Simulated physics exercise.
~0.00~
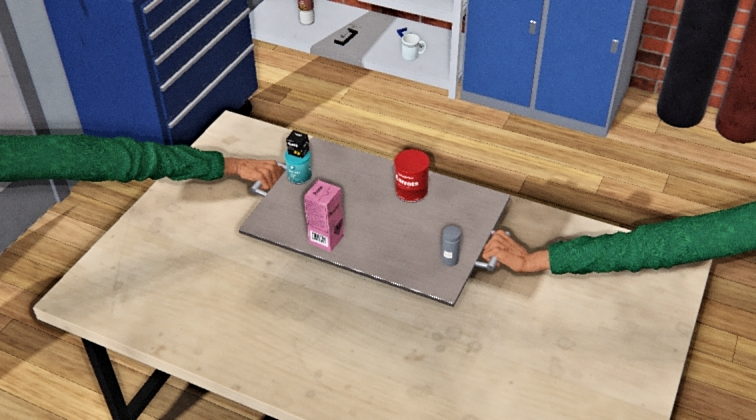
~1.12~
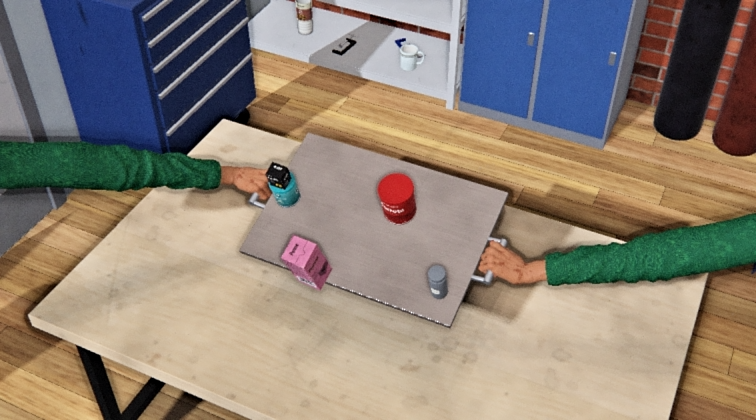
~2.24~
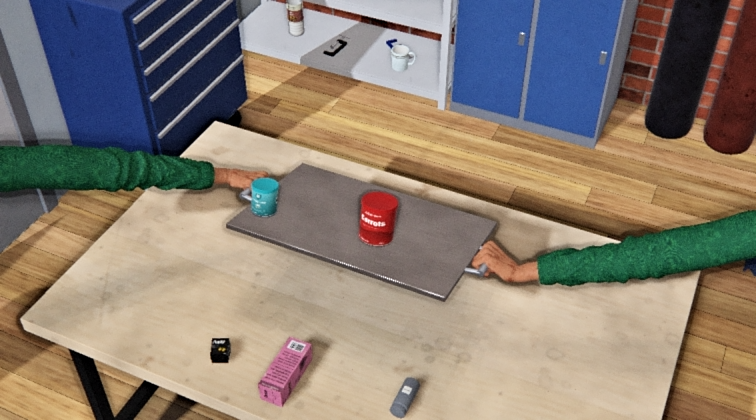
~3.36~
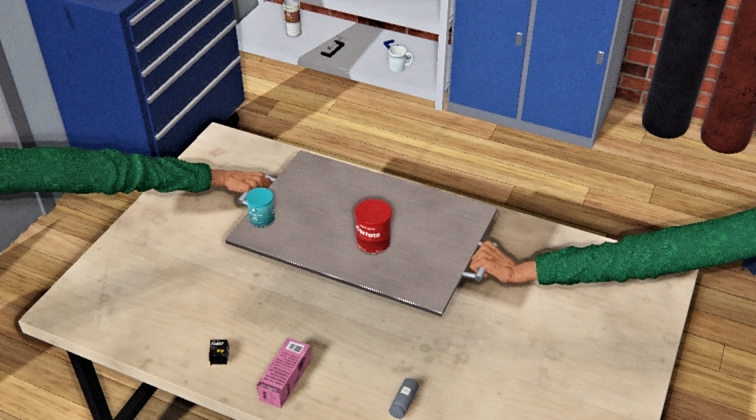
In a workshop, two hands tilting a rimless tray, black and pink cartons and grey shaker toppling off, two tins staying upright.
